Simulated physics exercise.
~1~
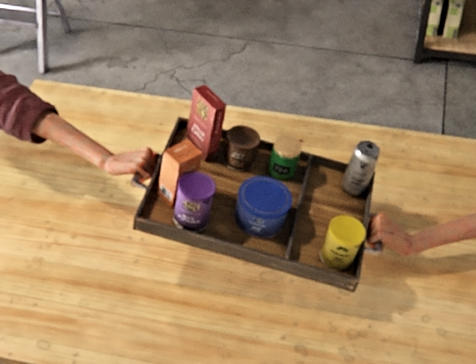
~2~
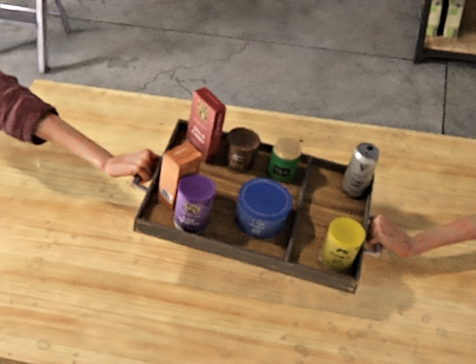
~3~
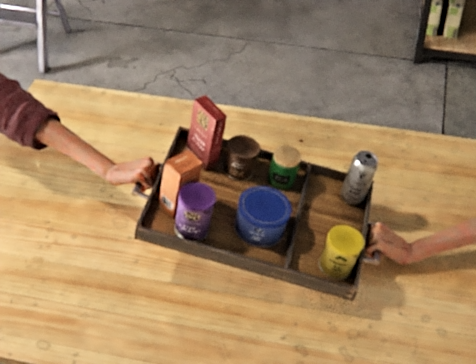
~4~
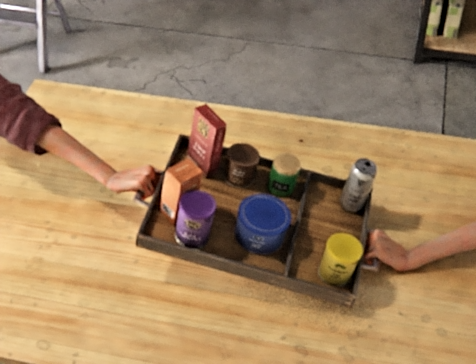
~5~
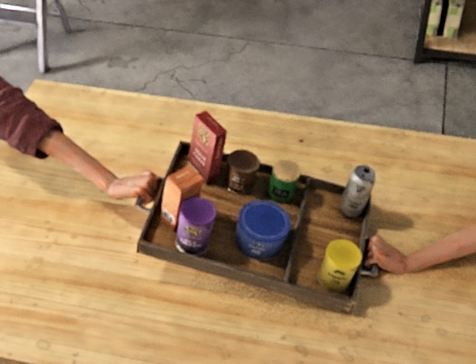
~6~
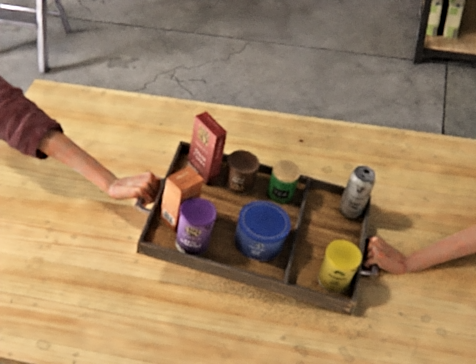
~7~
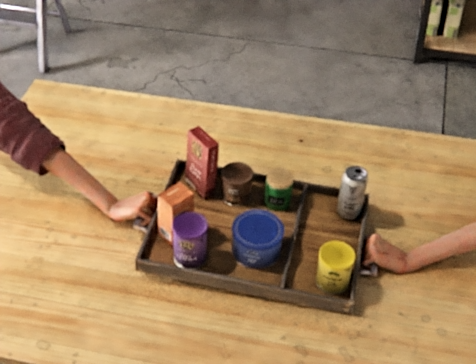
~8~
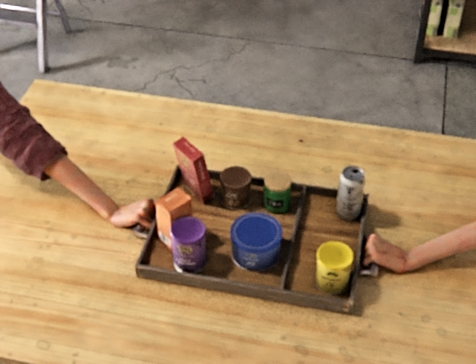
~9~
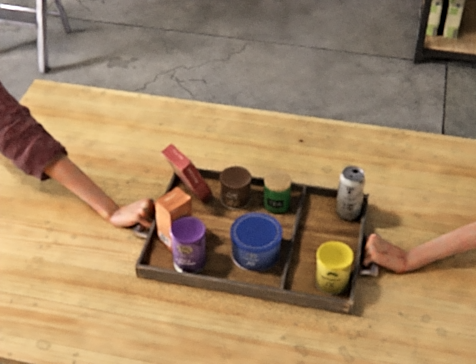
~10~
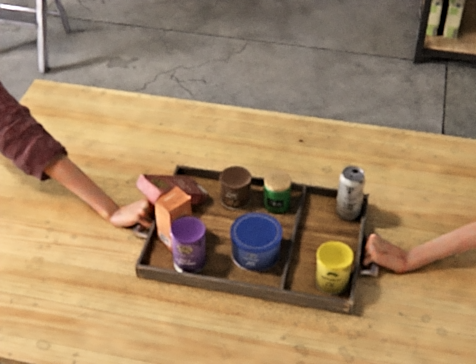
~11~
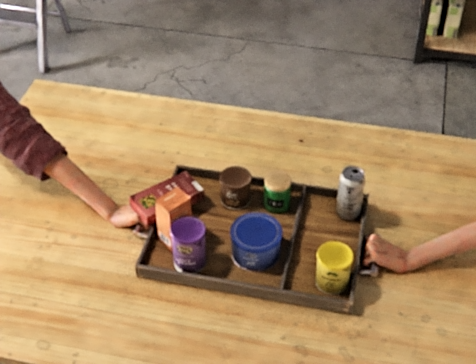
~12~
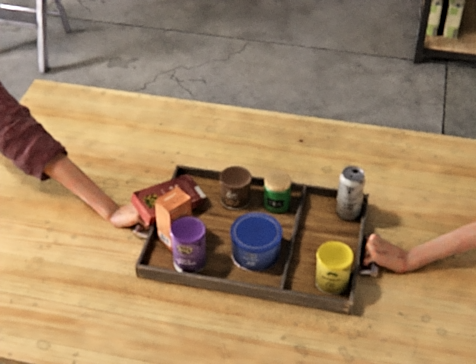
A red packet topples onto its side as two hands lower a loaded tray.
